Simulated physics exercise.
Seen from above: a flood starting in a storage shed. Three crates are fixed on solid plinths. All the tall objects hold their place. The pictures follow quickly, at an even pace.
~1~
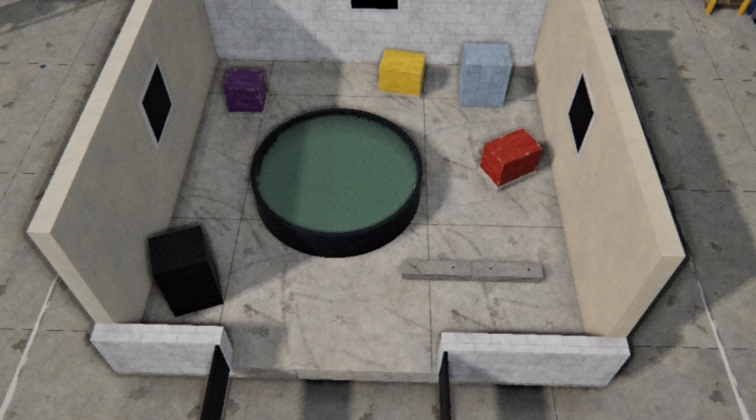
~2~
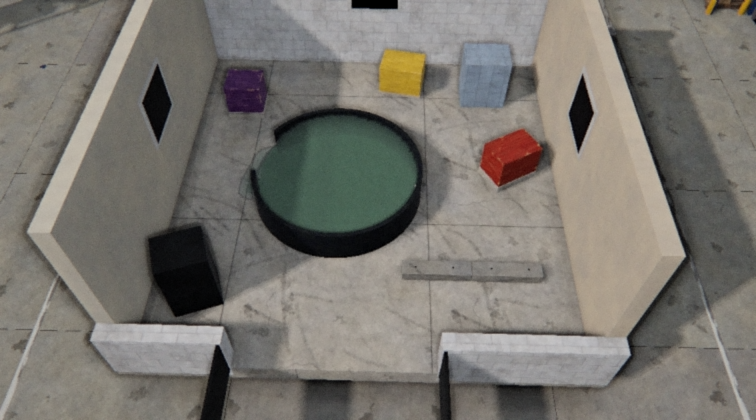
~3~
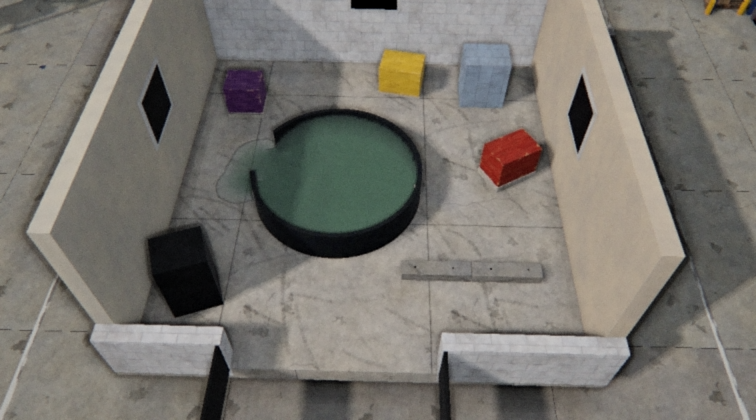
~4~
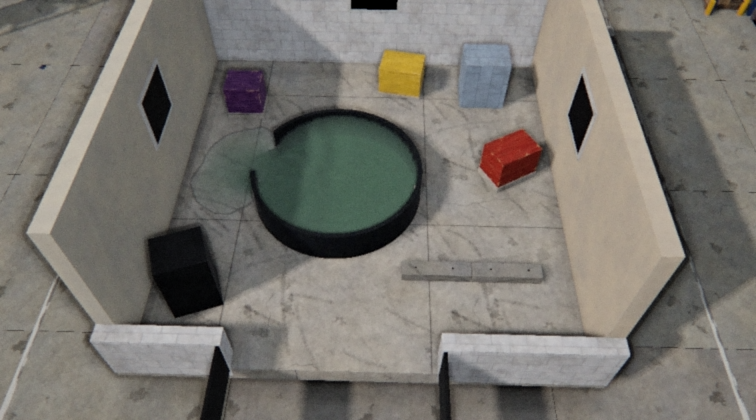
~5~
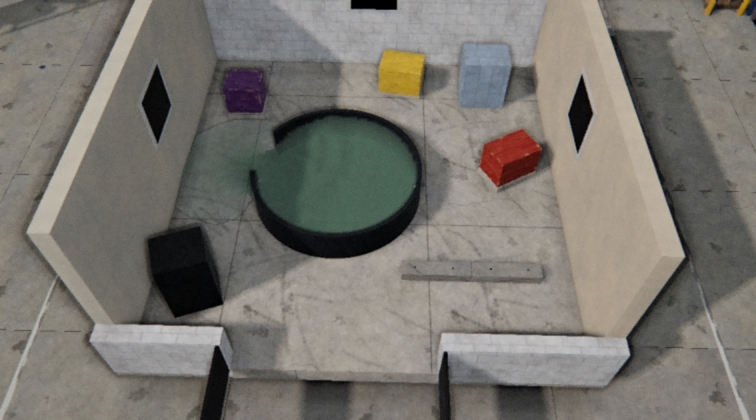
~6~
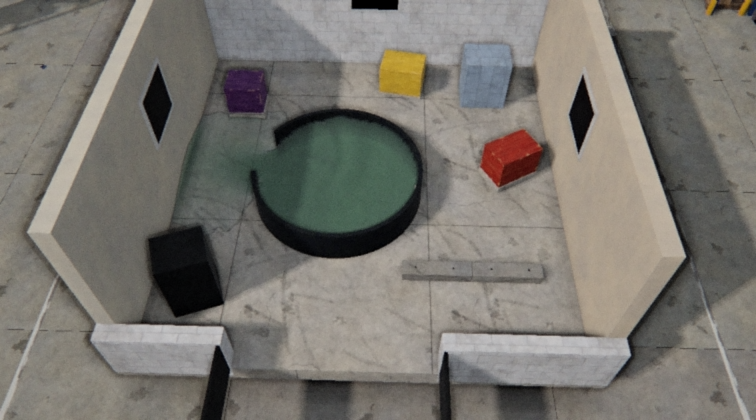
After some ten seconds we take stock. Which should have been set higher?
The purple crate is wetted; the red crate escapes dry; the yellow crate is wetted.
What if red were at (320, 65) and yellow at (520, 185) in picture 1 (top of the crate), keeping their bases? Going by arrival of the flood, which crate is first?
That is the one in purple.
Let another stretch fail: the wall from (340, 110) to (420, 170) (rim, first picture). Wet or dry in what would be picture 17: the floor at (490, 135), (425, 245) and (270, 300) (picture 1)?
In turn: Awash, no water, free of water.
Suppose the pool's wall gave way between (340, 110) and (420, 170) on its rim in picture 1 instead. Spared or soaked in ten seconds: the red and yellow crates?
One by one: The red crate is soaked, the yellow crate is soaked.
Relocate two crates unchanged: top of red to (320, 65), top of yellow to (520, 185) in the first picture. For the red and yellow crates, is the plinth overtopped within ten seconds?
Red crate ends up wet; yellow crate is wetted.
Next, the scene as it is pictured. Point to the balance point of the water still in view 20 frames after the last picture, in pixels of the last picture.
Near (294, 175).
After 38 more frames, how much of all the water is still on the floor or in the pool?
Roughly 100 per cent.
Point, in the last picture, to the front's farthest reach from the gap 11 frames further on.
I would point to (134, 348).
A moment on, water covers 15 % of the floor; the purple crate water round its plinth, the red crate not reached, the yellow crate not reached.
Next, water covers 20 % of the floor; the purple crate water round its plinth, the red crate not reached, the yellow crate not reached.
Then, water covers 45 % of the floor; the purple crate water round its plinth, the red crate not reached, the yellow crate water round its plinth.
Later, water covers 80 % of the floor; the purple crate water round its plinth, the red crate water round its plinth, the yellow crate water round its plinth.
In the end, water covers 95 % of the floor; the purple crate was topped, the red crate stayed above the water, the yellow crate was topped.
